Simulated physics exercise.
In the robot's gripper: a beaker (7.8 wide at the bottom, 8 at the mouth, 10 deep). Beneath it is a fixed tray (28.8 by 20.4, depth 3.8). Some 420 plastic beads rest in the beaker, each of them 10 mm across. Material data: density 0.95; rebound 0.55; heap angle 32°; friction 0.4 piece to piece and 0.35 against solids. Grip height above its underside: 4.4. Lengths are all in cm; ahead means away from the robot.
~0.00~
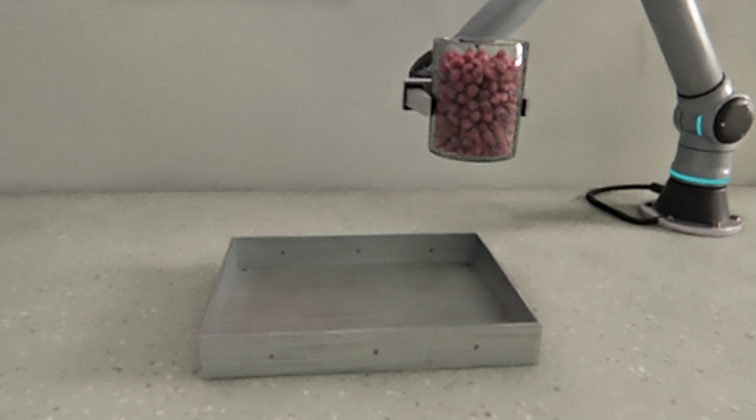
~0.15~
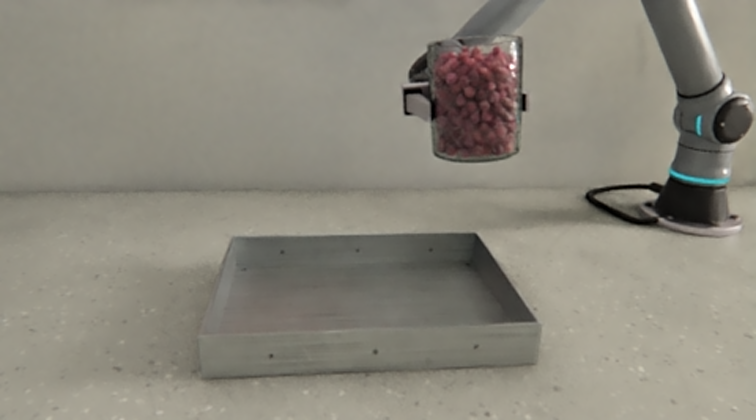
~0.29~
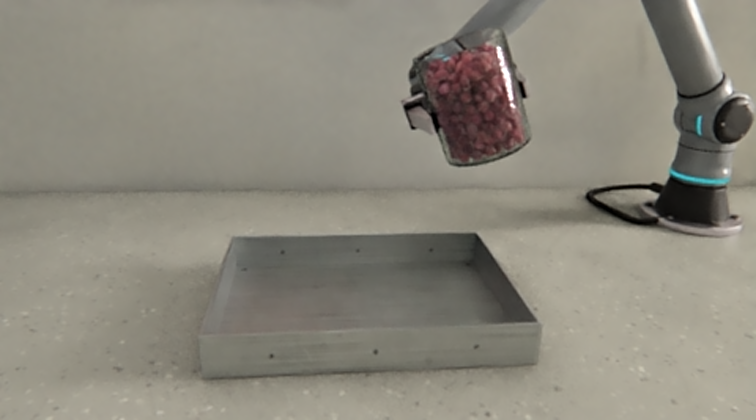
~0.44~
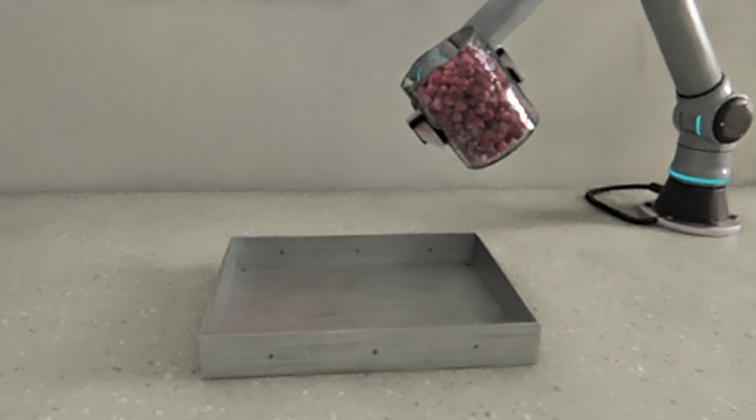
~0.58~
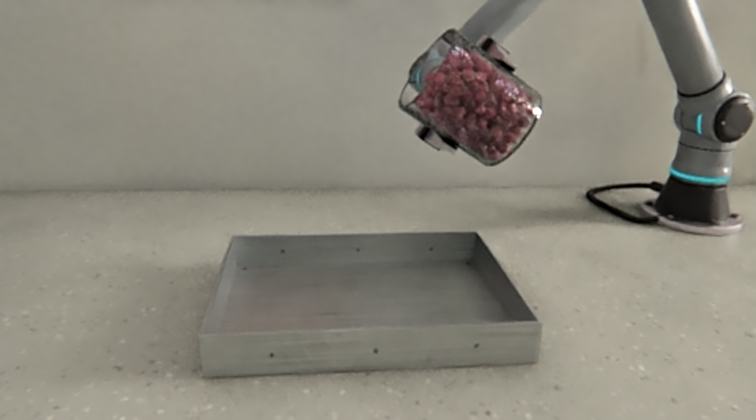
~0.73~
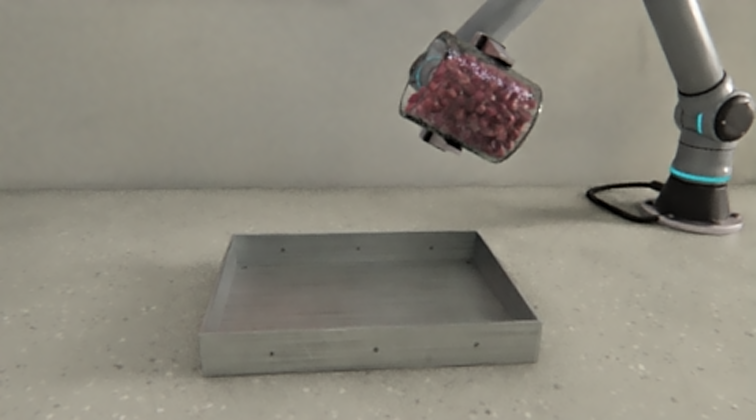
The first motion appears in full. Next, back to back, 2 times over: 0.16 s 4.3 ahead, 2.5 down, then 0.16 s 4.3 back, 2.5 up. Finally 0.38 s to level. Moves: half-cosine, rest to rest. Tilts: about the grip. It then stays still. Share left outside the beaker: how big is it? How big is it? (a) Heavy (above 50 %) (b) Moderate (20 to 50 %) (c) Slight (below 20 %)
Slight (below 20 %) (c).
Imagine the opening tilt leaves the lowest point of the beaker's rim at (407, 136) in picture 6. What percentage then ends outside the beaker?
I'd put it at roughly 45 %.
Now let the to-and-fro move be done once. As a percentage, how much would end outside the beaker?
About 5 per cent in that case.
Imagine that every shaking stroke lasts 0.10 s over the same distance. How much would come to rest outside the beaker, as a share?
25 %.
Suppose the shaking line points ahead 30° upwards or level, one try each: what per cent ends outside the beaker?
I'd say close to 30 percent for the first and close to 25 percent for the second.
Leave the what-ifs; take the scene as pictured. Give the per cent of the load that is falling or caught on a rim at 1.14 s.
About 2 per cent.
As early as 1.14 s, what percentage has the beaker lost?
Share gone: Around 5 %.
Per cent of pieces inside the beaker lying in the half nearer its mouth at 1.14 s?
Mouth half: Close to 40 per cent.
By 1.14 s, tilted 63° forward, highest piece 23 above the table; 393 in the beaker, 15 in the tray, 9 in flight or on a rim.
By 1.55 s, tilted 35° forward, highest piece 25 above the table; 374 in the beaker, 39 in the tray, 2 on the table or floor, 2 in flight or on a rim.
By 1.95 s, level, highest piece 26 above the table; 373 in the beaker, 41 in the tray, 3 on the table or floor.
By 3.00 s, level, highest piece 26 above the table; 373 in the beaker, 41 in the tray, 3 on the table or floor.
Final count, 373 in the beaker, 41 in the tray, 3 on the table or floor. That is 11 % outside the beaker.
